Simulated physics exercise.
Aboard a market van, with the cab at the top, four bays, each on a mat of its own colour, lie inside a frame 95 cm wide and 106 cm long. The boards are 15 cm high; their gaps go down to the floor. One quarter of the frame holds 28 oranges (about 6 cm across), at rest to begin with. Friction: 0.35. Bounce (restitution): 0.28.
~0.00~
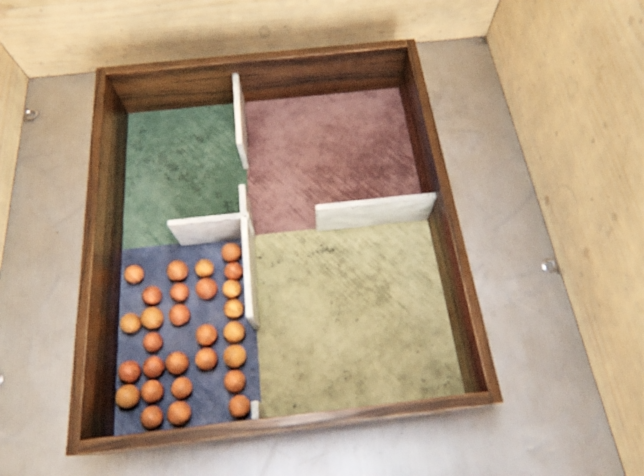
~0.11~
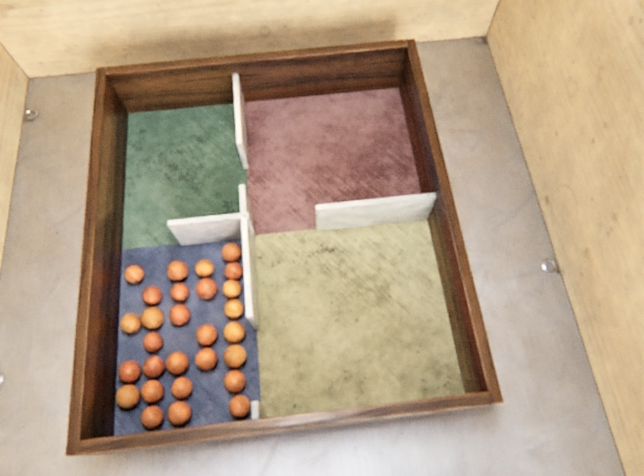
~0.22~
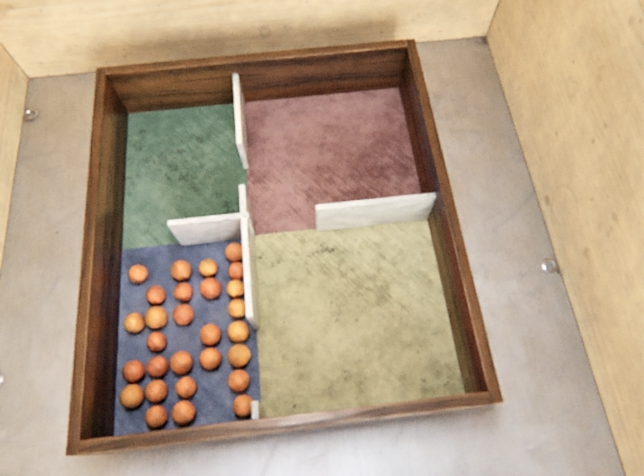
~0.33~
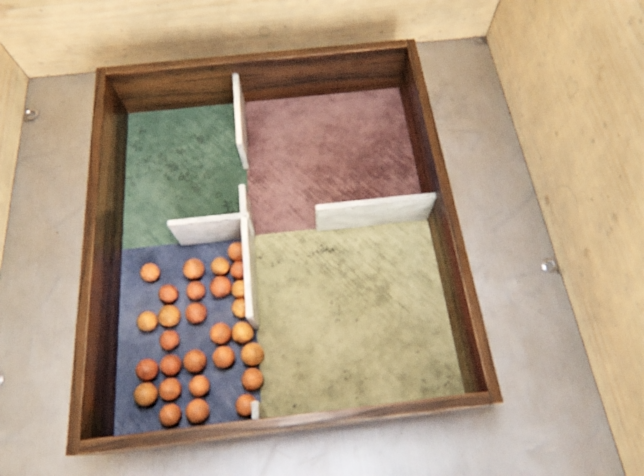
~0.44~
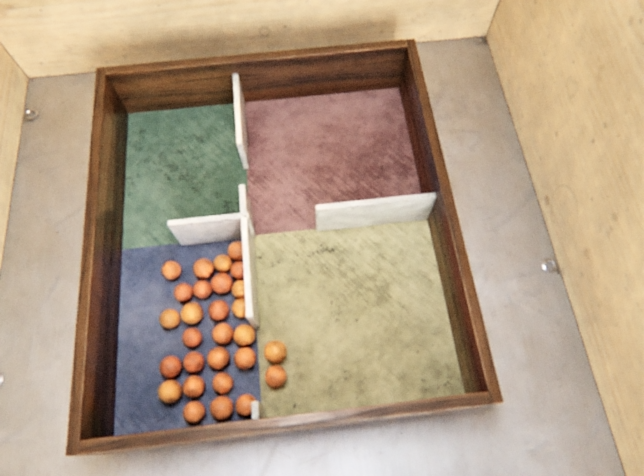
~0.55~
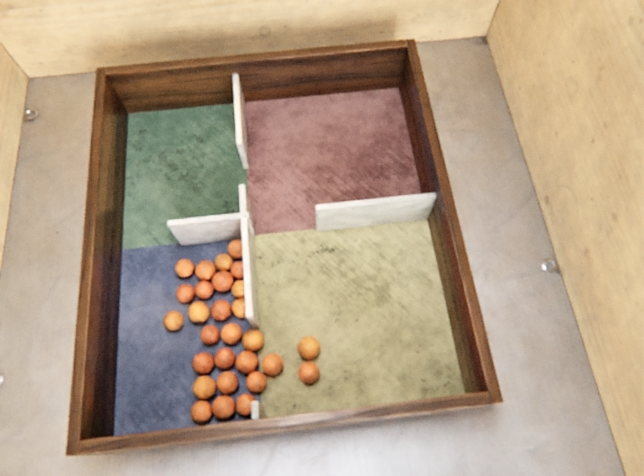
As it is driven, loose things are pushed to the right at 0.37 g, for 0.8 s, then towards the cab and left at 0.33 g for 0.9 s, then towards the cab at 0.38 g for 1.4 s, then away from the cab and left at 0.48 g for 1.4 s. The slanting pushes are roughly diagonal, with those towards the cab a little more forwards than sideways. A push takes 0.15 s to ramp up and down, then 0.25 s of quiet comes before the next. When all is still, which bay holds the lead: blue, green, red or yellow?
It is the blue one.
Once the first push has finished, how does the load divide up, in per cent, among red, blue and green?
You'd see red holding 0, blue holding 60 and green holding 0 per cent.
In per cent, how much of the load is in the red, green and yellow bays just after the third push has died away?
The load sits as red 40 per cent, green 50 per cent and yellow 0 per cent.
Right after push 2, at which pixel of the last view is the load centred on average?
Average position: About (209, 236).
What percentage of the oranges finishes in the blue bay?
Around 90 % of them.
After push 1 (1.04 s), 17 in the blue bay and 11 in the yellow bay.
After push 2 (2.19 s), 4 in the red bay, 10 in the blue bay, 7 in the green bay and 7 in the yellow bay.
After push 3 (3.84 s), 10 in the red bay, 4 in the blue bay, 13 in the green bay and 1 in the yellow bay.
After push 4 (5.49 s), 23 in the blue bay, 3 in the green bay and 2 in the yellow bay.
Outcome (at 6.40 s), 24 in the blue bay, 2 in the green bay and 2 in the yellow bay.
